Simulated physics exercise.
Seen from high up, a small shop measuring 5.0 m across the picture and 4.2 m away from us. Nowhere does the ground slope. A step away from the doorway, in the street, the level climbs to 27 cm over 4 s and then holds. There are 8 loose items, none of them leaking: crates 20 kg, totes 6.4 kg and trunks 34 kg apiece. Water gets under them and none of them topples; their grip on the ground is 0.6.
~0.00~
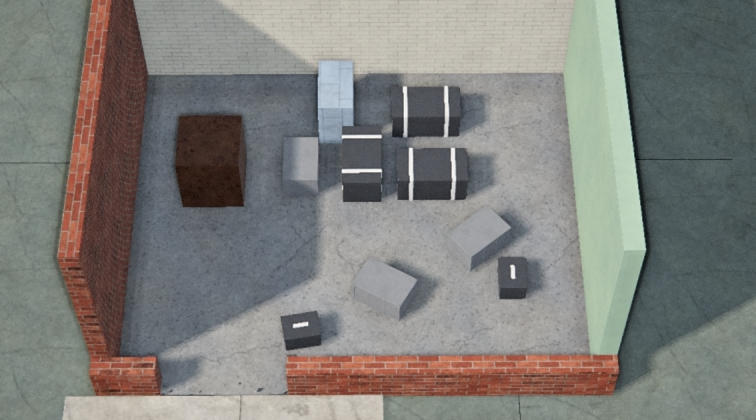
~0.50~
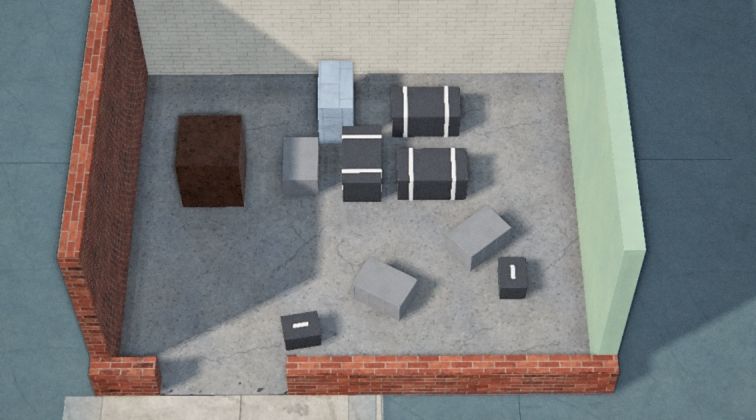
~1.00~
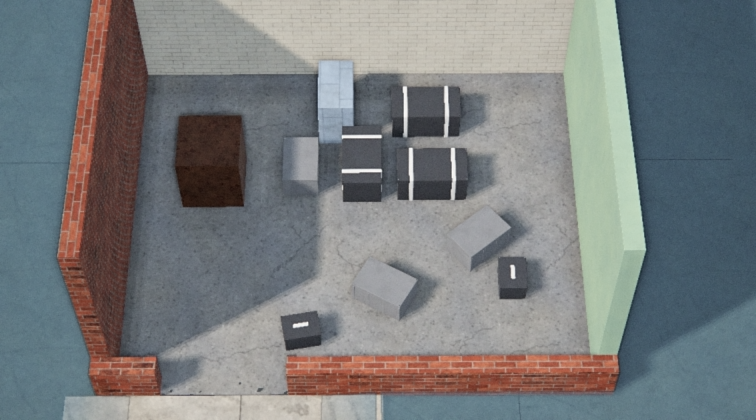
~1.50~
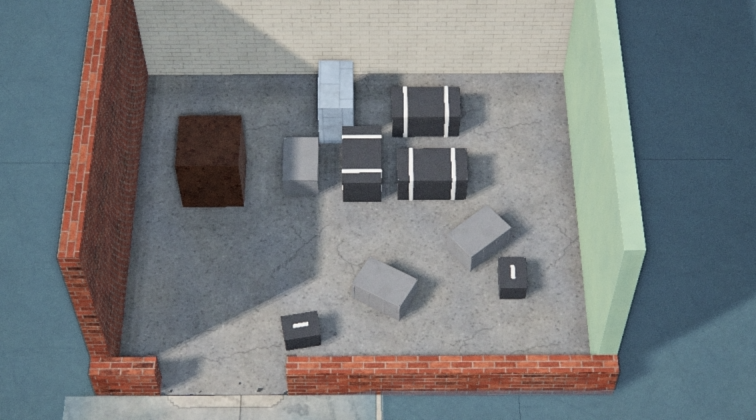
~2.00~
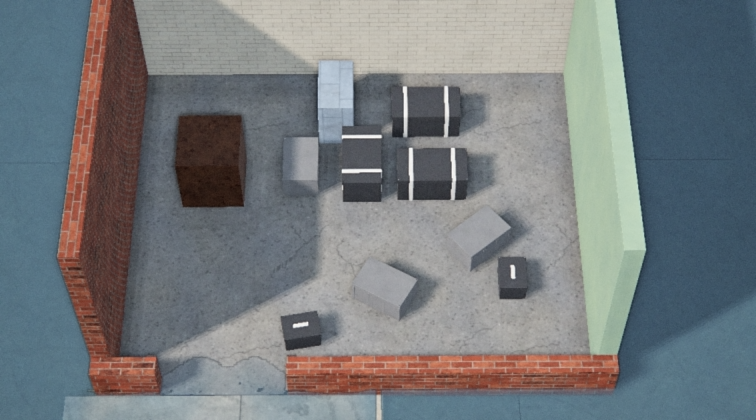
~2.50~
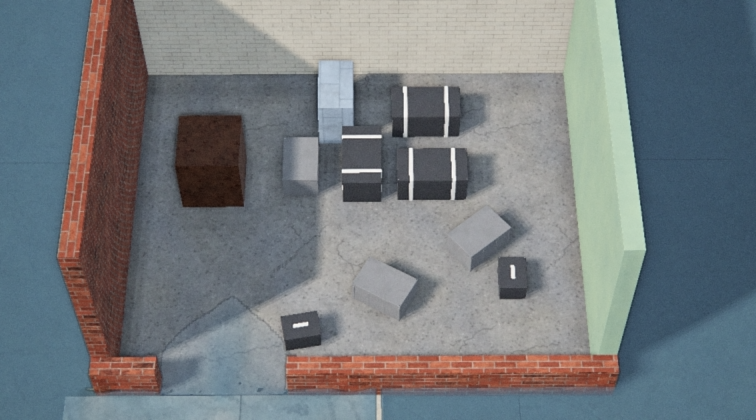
To begin with, boxes and dark trunks with white bands sit on the grey floor of a roofless walled room, seen from above, as the ground outside turns from grey-green to blue. Water then covers the pale slab by the doorway and spreads a little way inside, while every item stays still.
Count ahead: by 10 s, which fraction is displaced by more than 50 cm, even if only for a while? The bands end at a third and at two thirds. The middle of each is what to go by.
The fraction does not reach a third.
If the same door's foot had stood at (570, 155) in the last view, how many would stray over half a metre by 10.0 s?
Result: 5.
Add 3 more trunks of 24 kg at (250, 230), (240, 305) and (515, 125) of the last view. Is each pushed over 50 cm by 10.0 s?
First exceeds it, second exceeds it, third stays within it.
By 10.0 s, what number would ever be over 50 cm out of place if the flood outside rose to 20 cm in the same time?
Count under that change: 1.
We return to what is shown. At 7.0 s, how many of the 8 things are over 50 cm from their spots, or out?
0.
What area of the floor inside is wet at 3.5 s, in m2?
Some 4.0 m2 of it.
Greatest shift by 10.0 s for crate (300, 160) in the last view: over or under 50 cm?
I'd call it farther.
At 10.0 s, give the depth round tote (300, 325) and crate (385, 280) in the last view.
Around 3 cm and 3 cm.
After 3.5 s 0 of 8 are over 50 cm from their spots; 0 afloat.
After 4.5 s 0 of 8 are over 50 cm from their spots; 0 afloat.
After 7.0 s 0 of 8 are over 50 cm from their spots; 0 afloat.
After 10.0 s 1 of 8 are over 50 cm from their spots, and 1 have been at some point; 2 afloat.
